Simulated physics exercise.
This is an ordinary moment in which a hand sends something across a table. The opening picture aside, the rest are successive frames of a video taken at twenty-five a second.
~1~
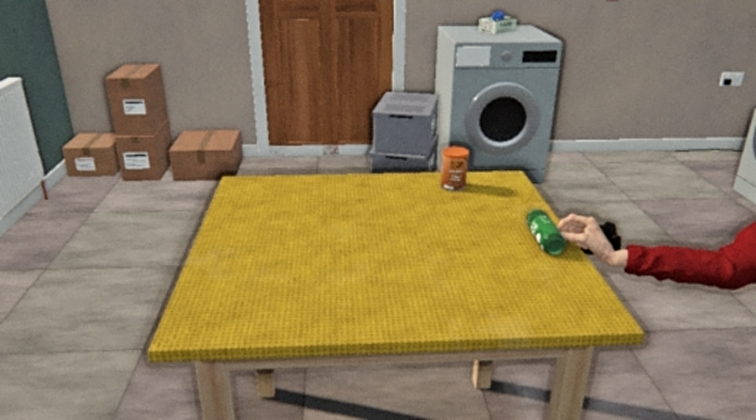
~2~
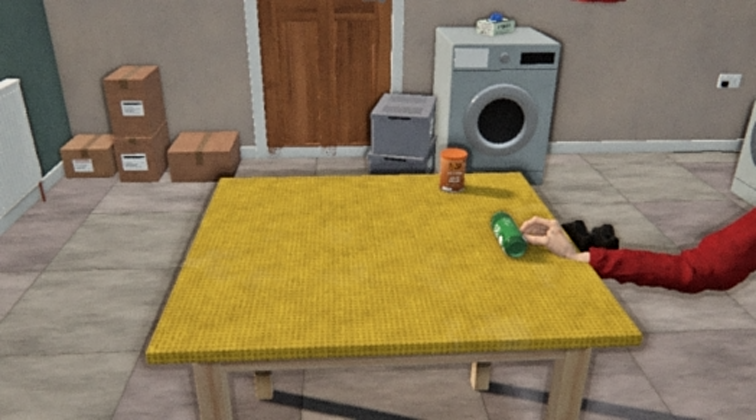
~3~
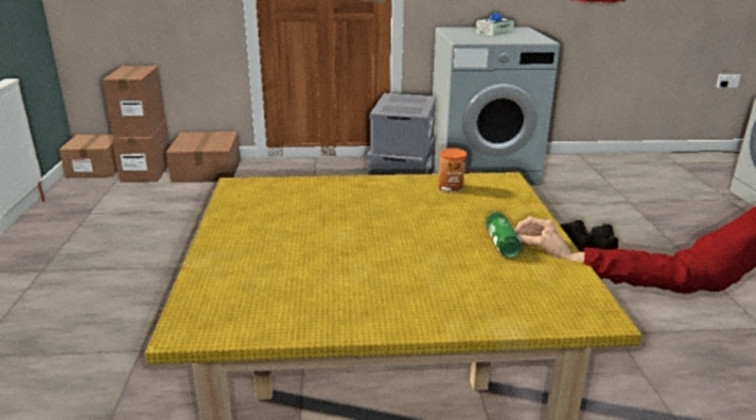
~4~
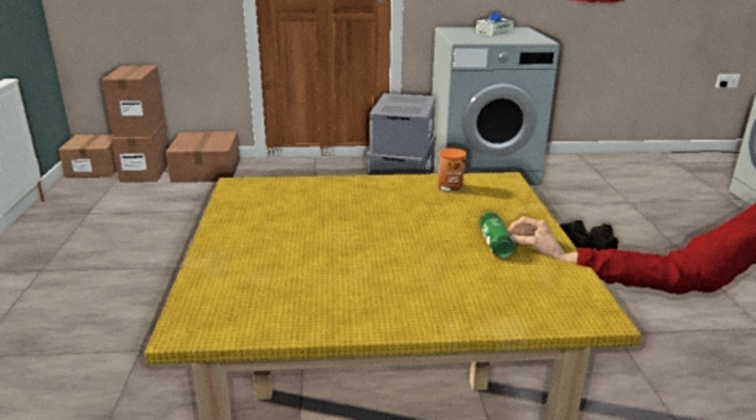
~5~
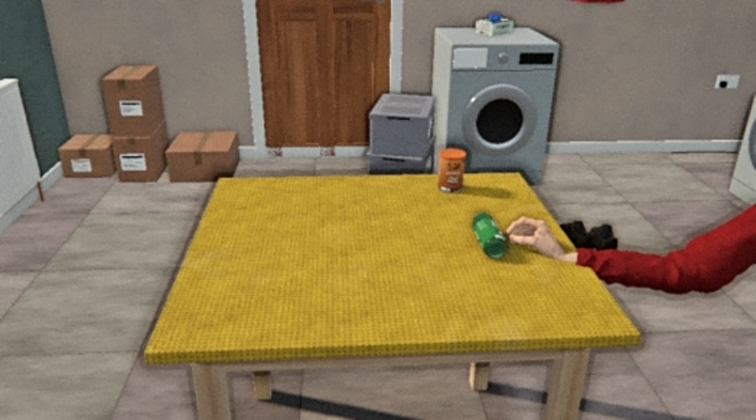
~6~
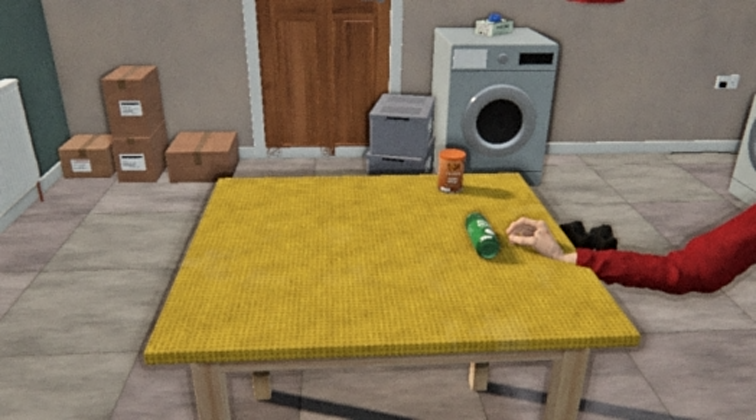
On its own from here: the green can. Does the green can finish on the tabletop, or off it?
The green can finishes on the tabletop.
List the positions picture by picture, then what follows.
Under the hand; green can (545, 231), in the first frame.
Under the hand; green can (508, 234), in the second frame.
Under the hand; green can (503, 234), in the third frame.
Green can (496, 234), in the fourth frame.
Green can (489, 234) moved a little, in the fifth frame.
Green can (482, 235) moved about its own width, in the sixth frame.
Then, 0.20 s later than the last frame, green can moved well along near (451, 236).
Then, 0.40 s later than the last frame, green can moved well along near (426, 236).
Then, 0.70 s later than the last frame, green can moved well along near (400, 237).
When it is over, moved from the start, green can. End places, in pixels of the last picture, green can near (389, 238).
